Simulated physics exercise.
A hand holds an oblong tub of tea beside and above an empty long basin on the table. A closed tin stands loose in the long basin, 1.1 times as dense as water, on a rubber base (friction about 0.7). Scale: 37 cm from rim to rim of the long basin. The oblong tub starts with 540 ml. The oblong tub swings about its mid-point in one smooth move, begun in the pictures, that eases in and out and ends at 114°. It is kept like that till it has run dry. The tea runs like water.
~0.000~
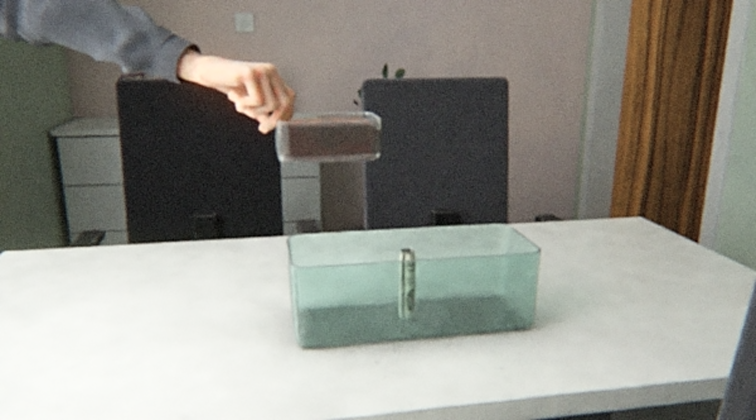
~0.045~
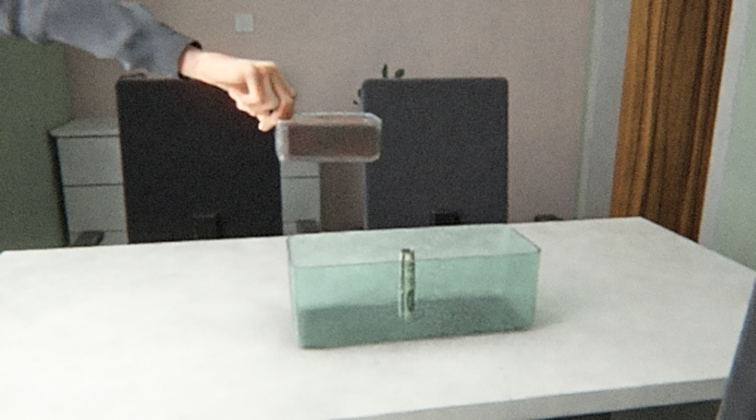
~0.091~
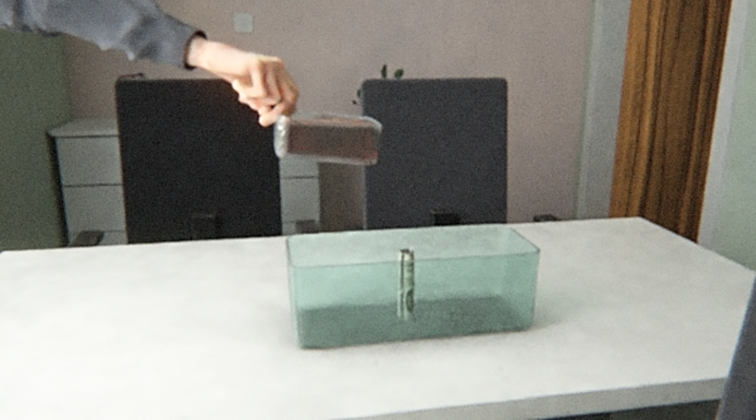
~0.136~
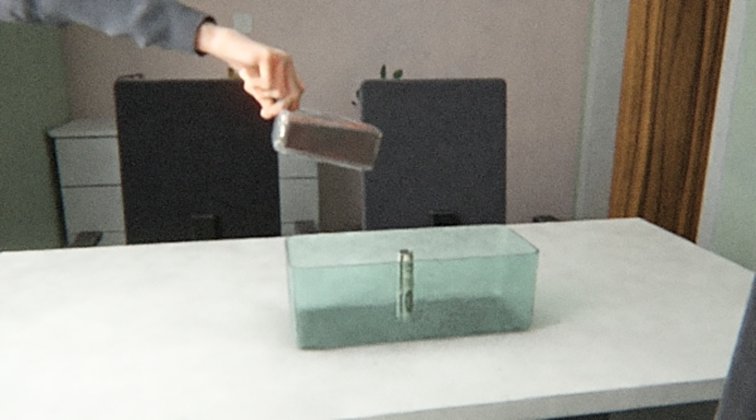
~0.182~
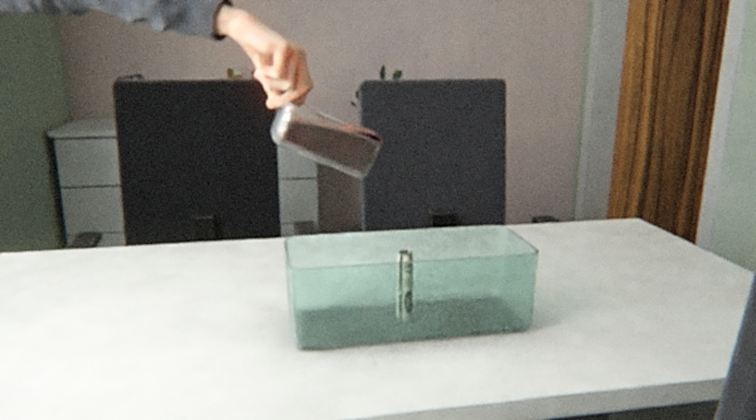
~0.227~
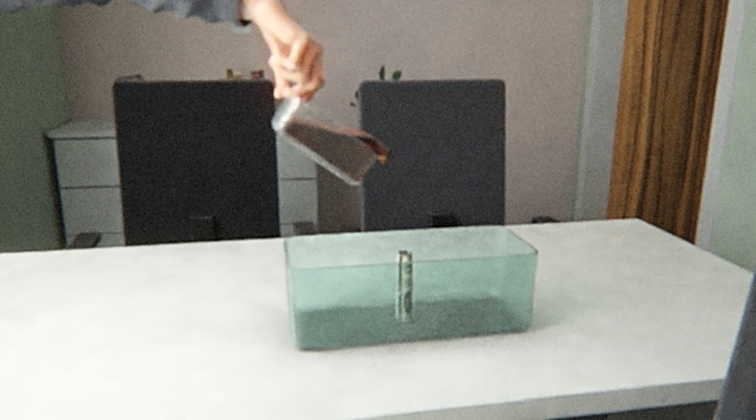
A hand tilts a clear tub of dark liquid rightward above a long greenish basin.
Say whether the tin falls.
It remains upright.
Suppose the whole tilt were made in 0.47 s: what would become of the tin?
The tin falls.
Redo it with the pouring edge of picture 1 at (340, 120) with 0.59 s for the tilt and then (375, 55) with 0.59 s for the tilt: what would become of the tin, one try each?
First it goes over; then it keeps standing.
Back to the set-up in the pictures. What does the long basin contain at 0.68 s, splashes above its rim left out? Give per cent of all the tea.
Some 94 per cent.
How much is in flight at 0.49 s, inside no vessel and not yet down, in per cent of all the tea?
About 44 per cent.
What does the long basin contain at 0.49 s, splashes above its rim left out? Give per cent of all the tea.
Some 50 per cent.
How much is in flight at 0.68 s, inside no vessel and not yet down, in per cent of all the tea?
About 4 per cent.
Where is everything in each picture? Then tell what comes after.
In the first frame, it leans 0°; its right rim is at (377, 118); the tea meets the walls at (278, 125) and (375, 122); the long basin's rim runs from (289, 252) to (525, 238); the tin's top is at (408, 254).
In the second frame, it leans 2°; its right rim is at (377, 119); the tea meets the walls at (278, 124) and (375, 123).
In the third frame, it leans 7°; its right rim is at (377, 124); the tea meets the walls at (278, 122) and (375, 125).
In the fourth frame, it leans 14°; its right rim is at (377, 131); the tea meets the walls at (278, 121) and (376, 128).
In the fifth frame, it leans 25°; its right rim is at (376, 141); the tea meets the walls at (276, 121) and (375, 135); 3 per cent is over the edge.
In the sixth frame, it leans 37°; its right rim is at (373, 152); the tea meets the walls at (277, 119) and (360, 136); 11 per cent is over the edge.
By 0.49 s the tilt is 105° and 6 per cent is still to pour; the tin stands where it began.
By 0.68 s the tilt is 114° and 0 per cent is still to pour; the tin stands where it began.
By 0.87 s the tilt is 114° and 0 per cent is still to pour; the tin stands where it began.
By 1.09 s the tilt is 114° and 0 per cent is still to pour; the tin stands where it began.
At rest the tin stands where it began.
